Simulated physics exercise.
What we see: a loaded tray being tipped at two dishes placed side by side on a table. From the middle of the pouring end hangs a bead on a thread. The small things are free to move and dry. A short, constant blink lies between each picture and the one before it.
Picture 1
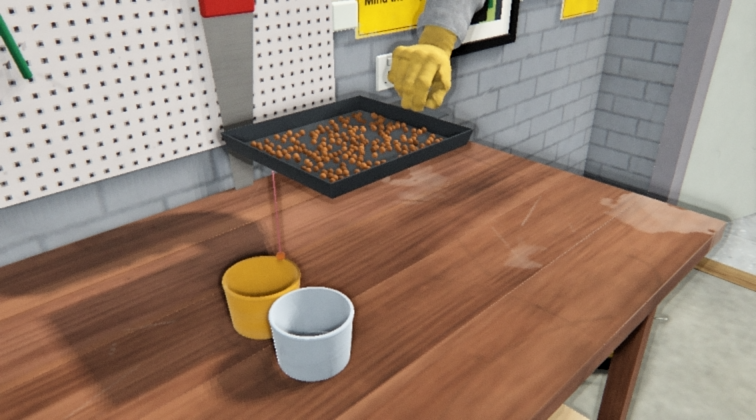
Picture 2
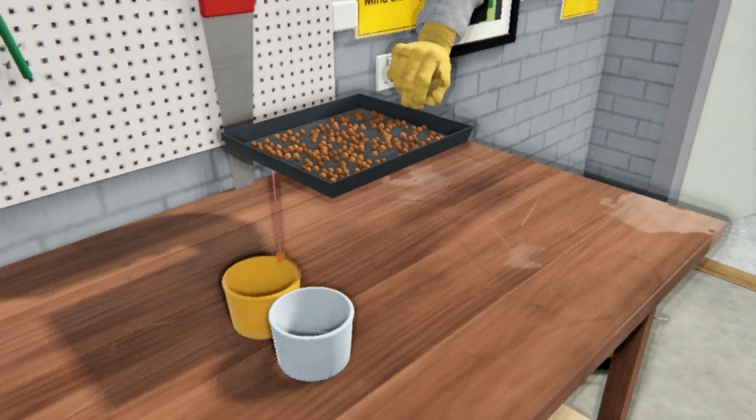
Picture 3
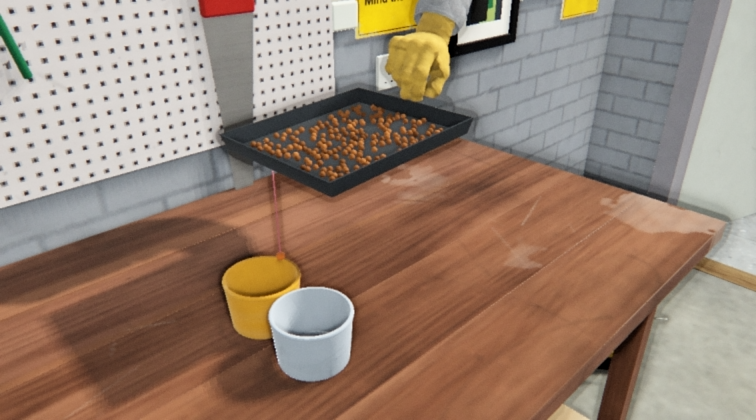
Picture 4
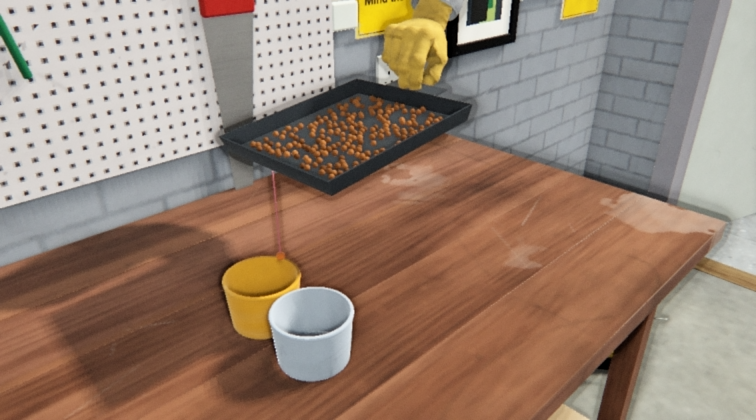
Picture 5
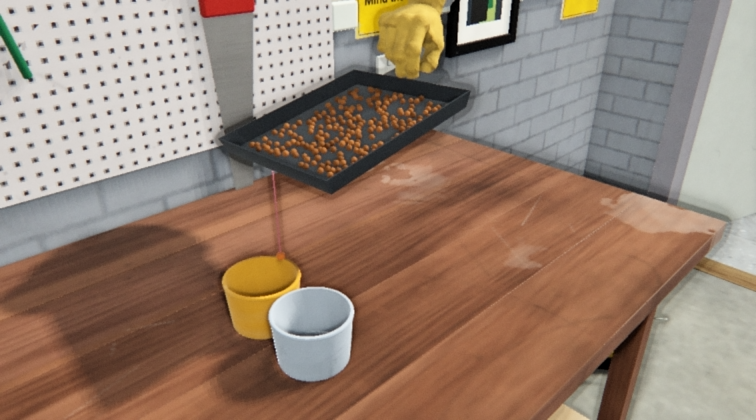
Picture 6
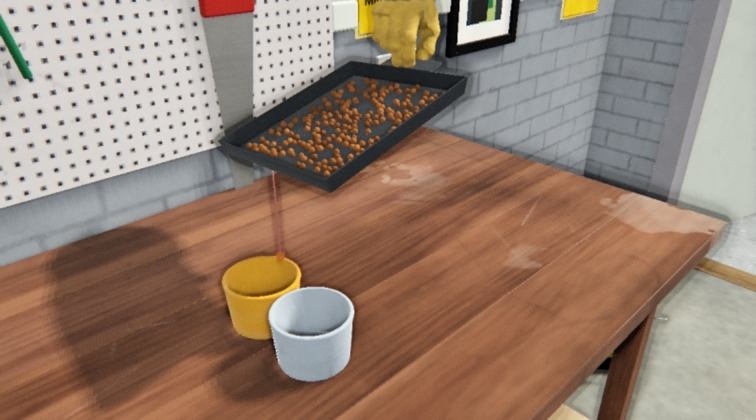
A dark tray scattered with small orange-brown balls sits nearly level above a wooden table, a yellow-gloved hand at its far side. The hand then rises, gradually lifting the far edge so the tray slopes toward its near left corner, while the yellow and white dishes below stay still.
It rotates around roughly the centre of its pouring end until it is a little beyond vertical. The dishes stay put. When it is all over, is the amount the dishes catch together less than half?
Yes, they hold less than half.
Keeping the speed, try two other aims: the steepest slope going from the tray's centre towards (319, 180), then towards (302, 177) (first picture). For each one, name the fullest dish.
Note: Place 1, the dish at the right; place 2, the dish at the right.
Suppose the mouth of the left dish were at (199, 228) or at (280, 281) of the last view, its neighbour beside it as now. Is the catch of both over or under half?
For the earlier try a larger portion is kept, for the later one a smaller portion.
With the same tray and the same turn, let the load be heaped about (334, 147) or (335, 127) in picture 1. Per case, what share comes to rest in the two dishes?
Try 1: 20 %; try 2: 10 %.
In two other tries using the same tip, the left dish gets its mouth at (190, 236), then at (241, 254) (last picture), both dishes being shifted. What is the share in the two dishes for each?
Respectively 60 percent and 60 percent.
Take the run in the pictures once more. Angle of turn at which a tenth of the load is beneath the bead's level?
Roughly 95 degrees of turn.
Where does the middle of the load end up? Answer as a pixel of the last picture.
Roughly pixel (225, 297).
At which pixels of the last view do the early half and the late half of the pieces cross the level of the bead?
I'd say close to (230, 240) at first and close to (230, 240) later on.
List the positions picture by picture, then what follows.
In the first picture, corners of the pouring end at (227, 132) and (331, 180), level; middle of the load at (356, 144), cereal balls; left dish at (232, 309); right dish at (280, 348); bead on its thread at (281, 256).
In the second picture, corners of the pouring end at (227, 133) and (331, 180), level; middle of the load at (356, 143).
In the third picture, corners of the pouring end at (226, 134) and (330, 179), tipped barely, lowest at the left corner; middle of the load at (355, 139).
In the fourth picture, corners of the pouring end at (225, 136) and (329, 178), tipped a little, lowest at the left corner; middle of the load at (354, 133).
In the fifth picture, corners of the pouring end at (224, 137) and (327, 177), tipped a little, lowest at the left corner; middle of the load at (353, 127).
In the sixth picture, corners of the pouring end at (224, 139) and (325, 176), tipped clearly, lowest at the left corner; middle of the load at (349, 122); left dish at (232, 309); right dish at (280, 348).
Soon after the last picture, tray tipped steeply; nearly all on the tray; a stray few outside both; a stray few in the air.
A little later, tray tipped right over; most on the tray; a stray few in the left dish; a small part outside both; about a quarter in the air.
Later still, tray tipped past a quarter turn; about a quarter in the left dish; most outside both.
At rest, tray tipped past a quarter turn; none in the right dish; about a quarter in the left dish; most outside both.
